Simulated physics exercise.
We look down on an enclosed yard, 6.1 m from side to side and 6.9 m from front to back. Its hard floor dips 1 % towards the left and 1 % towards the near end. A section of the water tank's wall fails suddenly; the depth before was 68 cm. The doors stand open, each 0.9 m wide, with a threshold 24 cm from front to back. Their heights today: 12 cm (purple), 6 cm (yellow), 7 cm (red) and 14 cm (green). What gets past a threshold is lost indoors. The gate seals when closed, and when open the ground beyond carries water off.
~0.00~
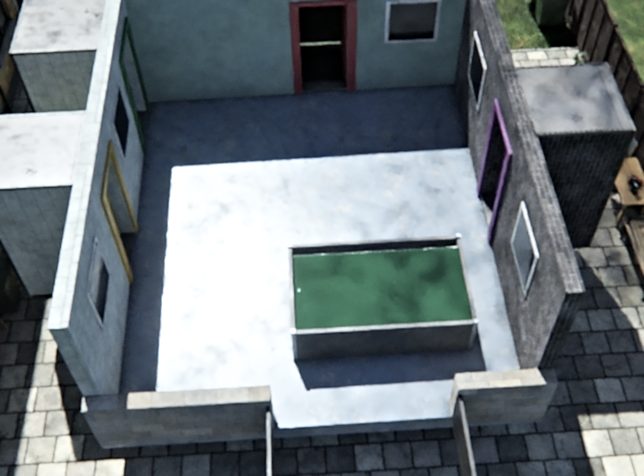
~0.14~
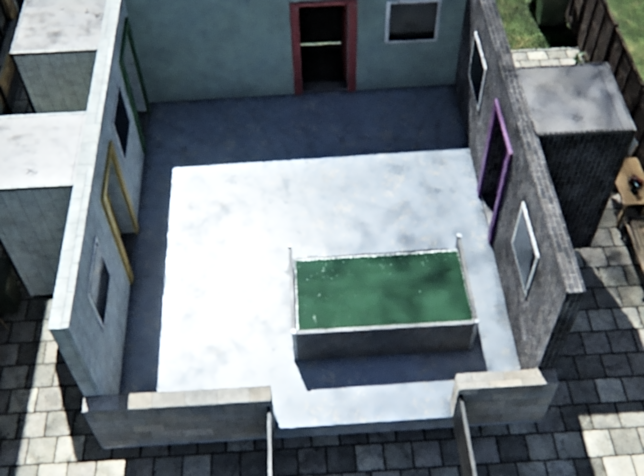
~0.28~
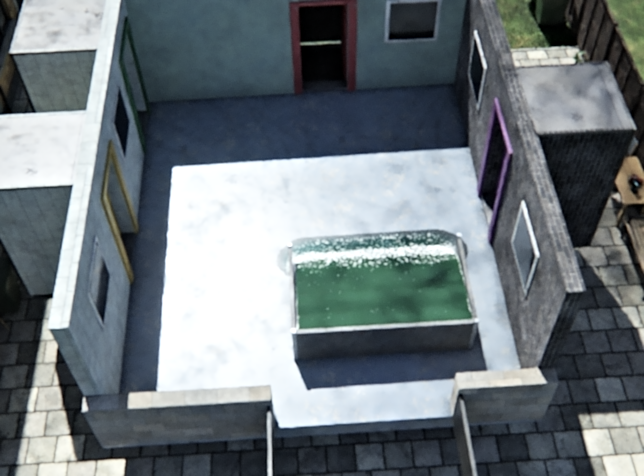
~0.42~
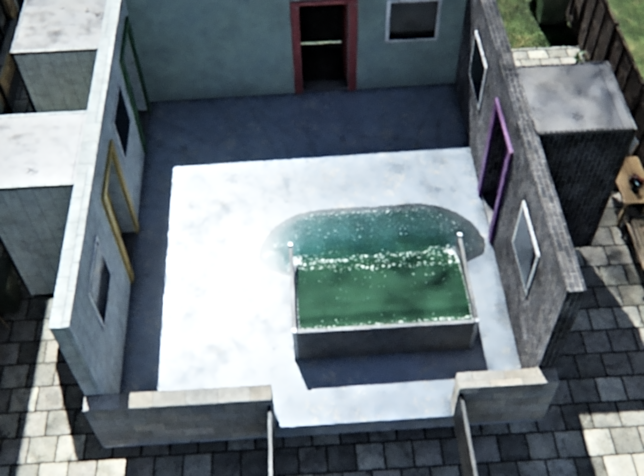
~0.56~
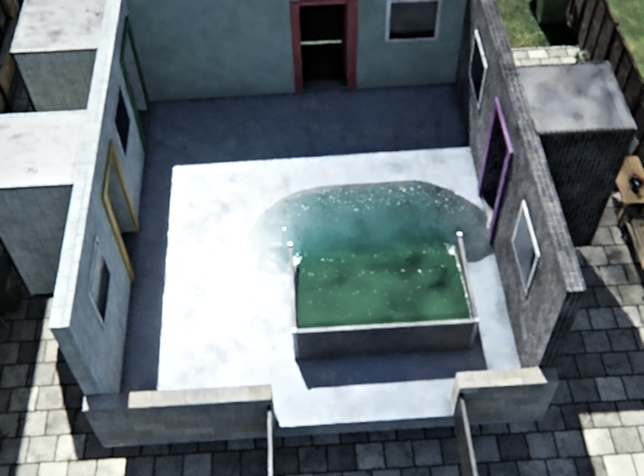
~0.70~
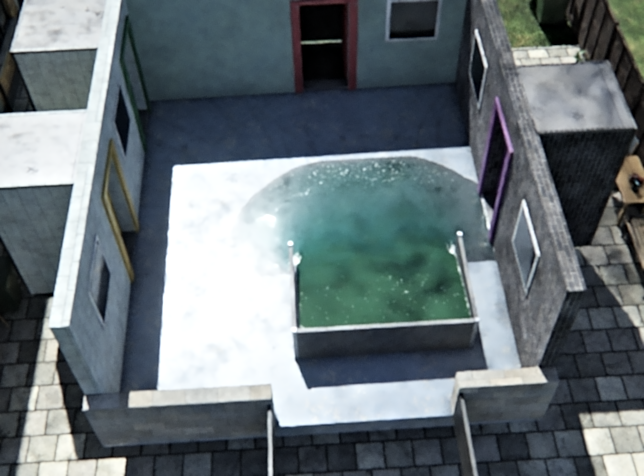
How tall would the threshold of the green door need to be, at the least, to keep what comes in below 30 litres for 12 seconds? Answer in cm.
At least 16 cm or so.
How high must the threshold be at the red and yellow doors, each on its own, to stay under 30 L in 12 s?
Roughly 23 cm at red and 6.5 cm at yellow.
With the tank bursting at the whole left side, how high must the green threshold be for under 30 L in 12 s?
About 10.5 cm.
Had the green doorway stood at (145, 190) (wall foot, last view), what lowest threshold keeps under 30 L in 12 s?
About 10.0 cm.
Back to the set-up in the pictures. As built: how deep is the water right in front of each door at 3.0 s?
In cm: Purple 6, yellow 1, red 21, green 15.
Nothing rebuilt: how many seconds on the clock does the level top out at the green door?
At about 3.4 s.
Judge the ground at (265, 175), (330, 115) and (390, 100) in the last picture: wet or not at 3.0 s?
In that order: Wet, under water, flooded.
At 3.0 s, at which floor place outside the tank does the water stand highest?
At about (160, 102).
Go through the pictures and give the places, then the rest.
The first frame shows still water, 68 cm deep, in the water tank at (379, 285); the green door at (136, 92) is dry.
In the second frame, the gap is on the far side, the front 0.2 m out at a hidden place; the back of the water tank holds 68 cm.
In the third frame, the front is at (299, 243), 0.7 m from the gap on the far side; 1.8 m2 of floor is wet, 66 cm left at the back.
In the fourth frame, the gap is on the far side, the front 1.3 m out at (308, 215); the back of the water tank holds 59 cm.
In the fifth frame, the front is at (314, 191), 1.8 m from the gap on the far side; 6.1 m2 of floor is wet, 58 cm left at the back.
In the sixth frame, the gap is on the far side, the front 2.4 m out at (312, 166); the back of the water tank holds 54 cm; 2.9 m in a straight line remain to the green door at (137, 91).
After 1.4 s water covers 50 % of the floor, deepest (29 cm) near (358, 90); it has not reached the green door.
After 3.0 s water covers 60 % of the floor, deepest (36 cm) near (160, 102); 15 cm at the green door, 0 litres in over its 14 cm threshold.
After 12.0 s water covers 80 % of the floor, deepest (15 cm) near (118, 421); 5 cm at the green door, 48 litres in over its 14 cm threshold.
At the green door as built, the water arrived by 2.5 s and peaked near 23 cm at 3.4 s.
With a threshold of 14.5 cm, 41 litres would have come in within the 12 s; with 19.5 cm, 9 litres. So under 30 litres takes about 16 cm.
